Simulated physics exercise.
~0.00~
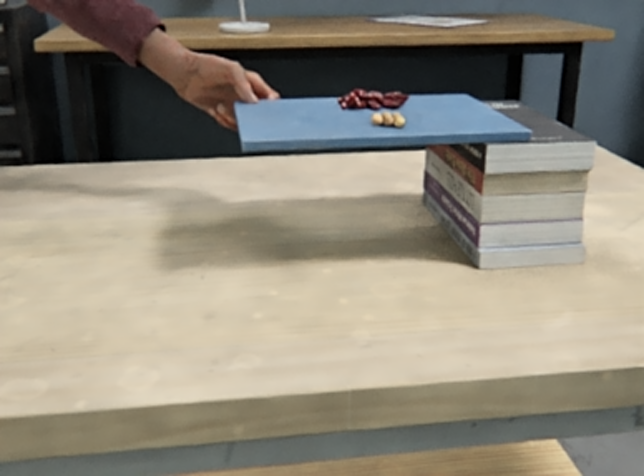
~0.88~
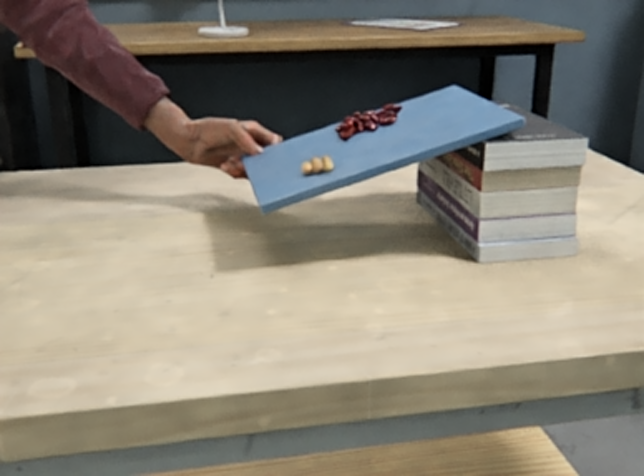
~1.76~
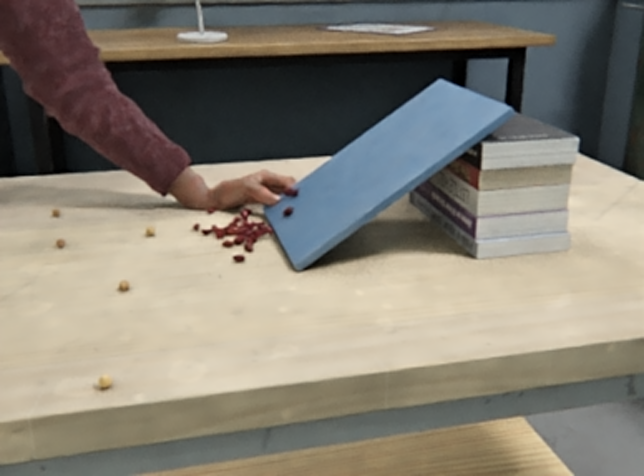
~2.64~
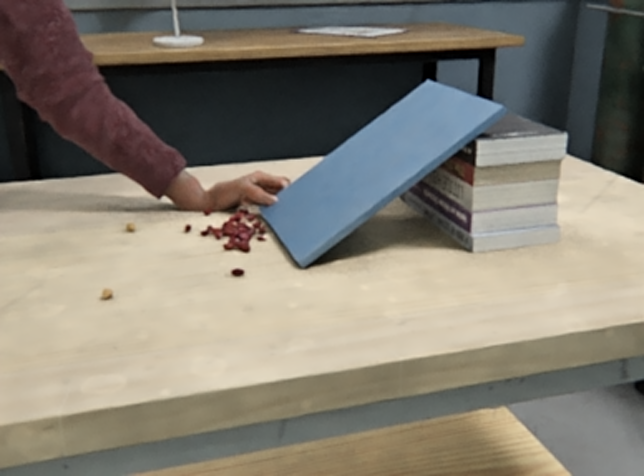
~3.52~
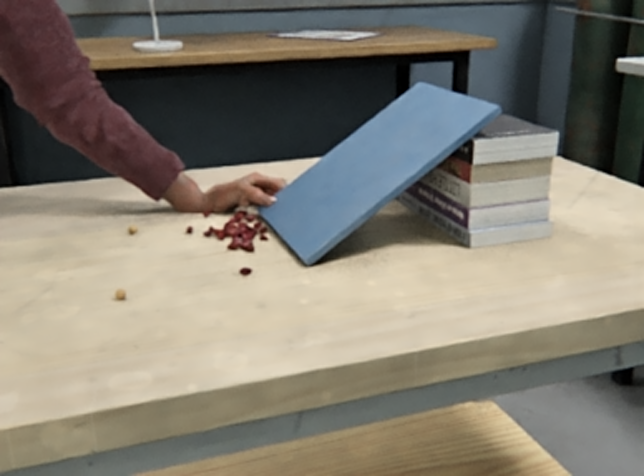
On a wooden table, a hand lowers a blue board leaning on books, pale round pieces rolling far off, red ones piling at its foot.
